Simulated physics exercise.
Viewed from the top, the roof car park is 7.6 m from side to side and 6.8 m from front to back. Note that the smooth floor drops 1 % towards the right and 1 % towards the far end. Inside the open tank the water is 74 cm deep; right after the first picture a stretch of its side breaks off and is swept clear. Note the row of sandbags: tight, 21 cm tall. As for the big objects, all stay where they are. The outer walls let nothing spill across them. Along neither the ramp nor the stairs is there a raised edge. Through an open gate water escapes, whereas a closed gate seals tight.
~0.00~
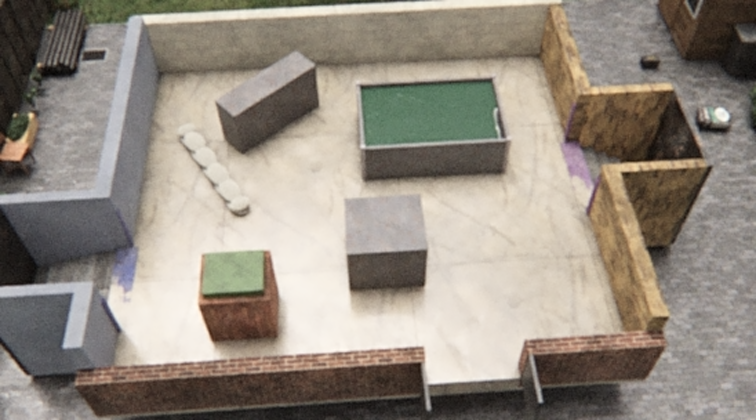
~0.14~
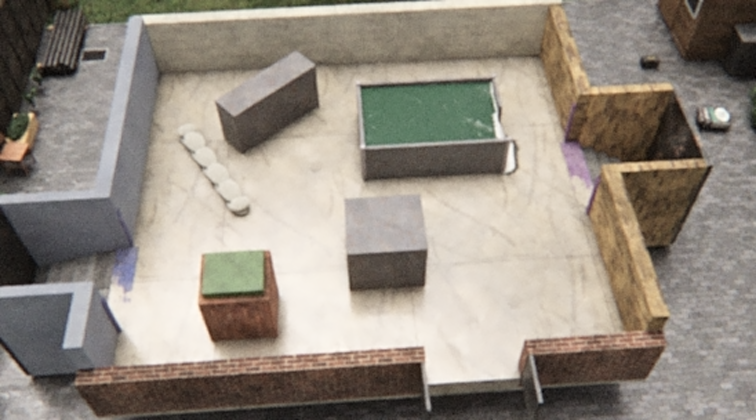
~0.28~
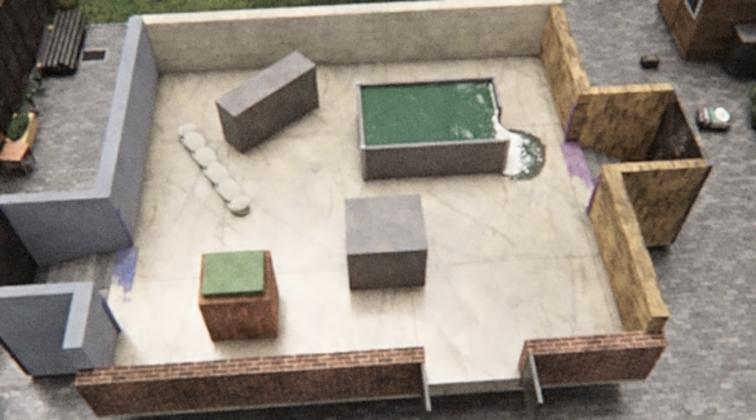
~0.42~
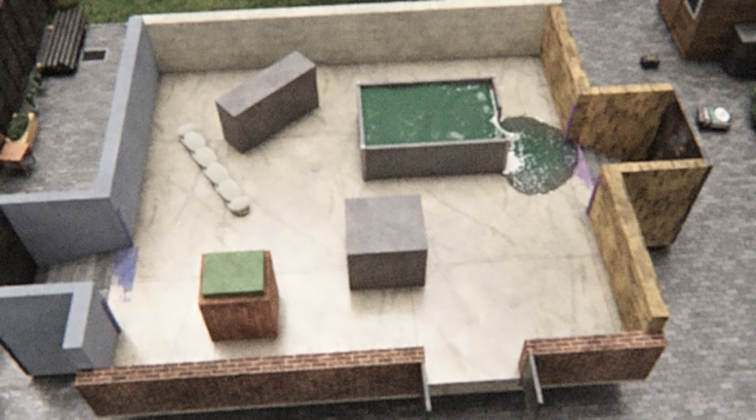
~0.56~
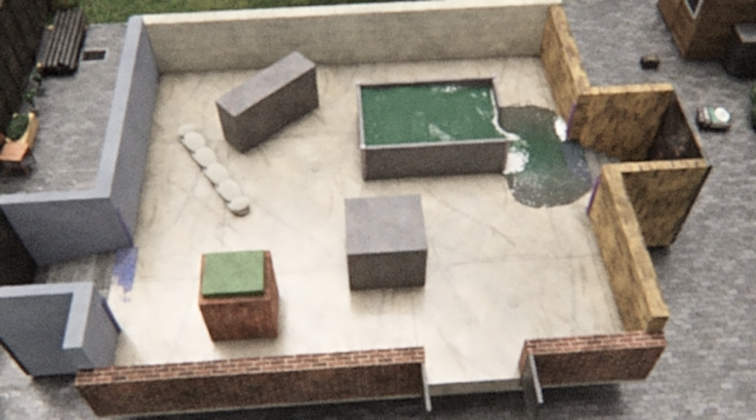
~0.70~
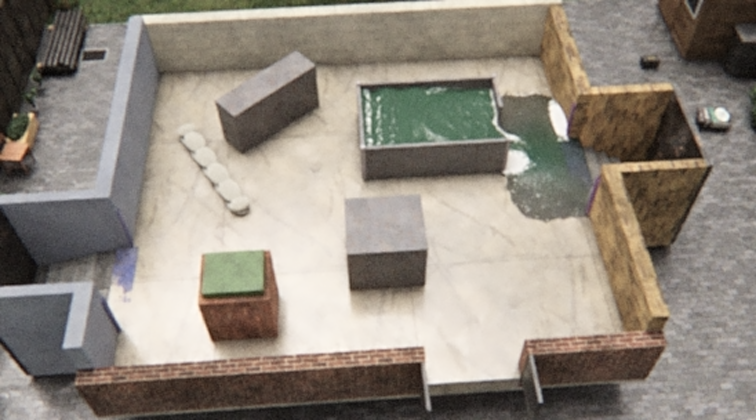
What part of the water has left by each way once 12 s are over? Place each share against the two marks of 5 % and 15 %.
For the gateway, I would put it at less than 5 %. For the flight of stairs down (marked purple), I would put it at above 15 %. For the ramp down (marked blue), I would put it at under 5 %.
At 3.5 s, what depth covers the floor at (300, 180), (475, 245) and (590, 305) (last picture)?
Close to 0, 0 and 2 centimetres.
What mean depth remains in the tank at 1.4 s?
Roughly 54 centimetres.
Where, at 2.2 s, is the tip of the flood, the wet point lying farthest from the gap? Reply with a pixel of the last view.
That's around (630, 355) in the last picture.
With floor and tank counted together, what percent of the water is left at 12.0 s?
Around 40 per cent of the water.
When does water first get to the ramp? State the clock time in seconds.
Arrival: Ramp not in the 12 s.
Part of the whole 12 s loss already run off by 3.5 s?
Something like 55 per cent of it.
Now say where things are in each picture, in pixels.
In the first frame, still water, 74 cm deep, in the open tank at (431, 114).
In the second frame, the front is at (505, 138), 0.4 m from the gap at (499, 145); 0.1 m2 of floor is under water; 74 cm left at the back of the open tank.
In the third frame, water pours out at (499, 146) and has run 0.8 m, to (540, 146); deepest outside 40 cm, 74 cm at the open tank's back.
In the fourth frame, water pours out at (499, 146) and has run 1.4 m, to (572, 145); deepest outside 40 cm, 74 cm at the open tank's back.
In the fifth frame, the front is at (591, 182), 1.7 m from the gap at (499, 146); 2.7 m2 of floor is under water; 73 cm left at the back of the open tank.
In the sixth frame, the front is at (598, 203), 2.0 m from the gap at (499, 146); 3.2 m2 of floor is under water; 66 cm left at the back of the open tank.
After 1.4 s water covers 10 % of the floor and is deepest (37 cm) near (510, 160); gone so far, the gateway 0 %, the flight of stairs down (marked purple) 10 %, the ramp down (marked blue) 0 %.
After 2.2 s water covers 15 % of the floor and is deepest (32 cm) near (563, 136); gone so far, the gateway 0 %, the flight of stairs down (marked purple) 21 %, the ramp down (marked blue) 0 %.
After 3.5 s water covers 20 % of the floor and is deepest (22 cm) near (510, 160); gone so far, the gateway 0 %, the flight of stairs down (marked purple) 32 %, the ramp down (marked blue) 0 %.
After 7.0 s water covers 35 % of the floor and is deepest (14 cm) near (563, 136); gone so far, the gateway 0 %, the flight of stairs down (marked purple) 48 %, the ramp down (marked blue) 0 %.
After 12.0 s water covers 50 % of the floor and is deepest (8 cm) near (563, 136); gone so far, the gateway 0 %, the flight of stairs down (marked purple) 59 %, the ramp down (marked blue) 0 %.
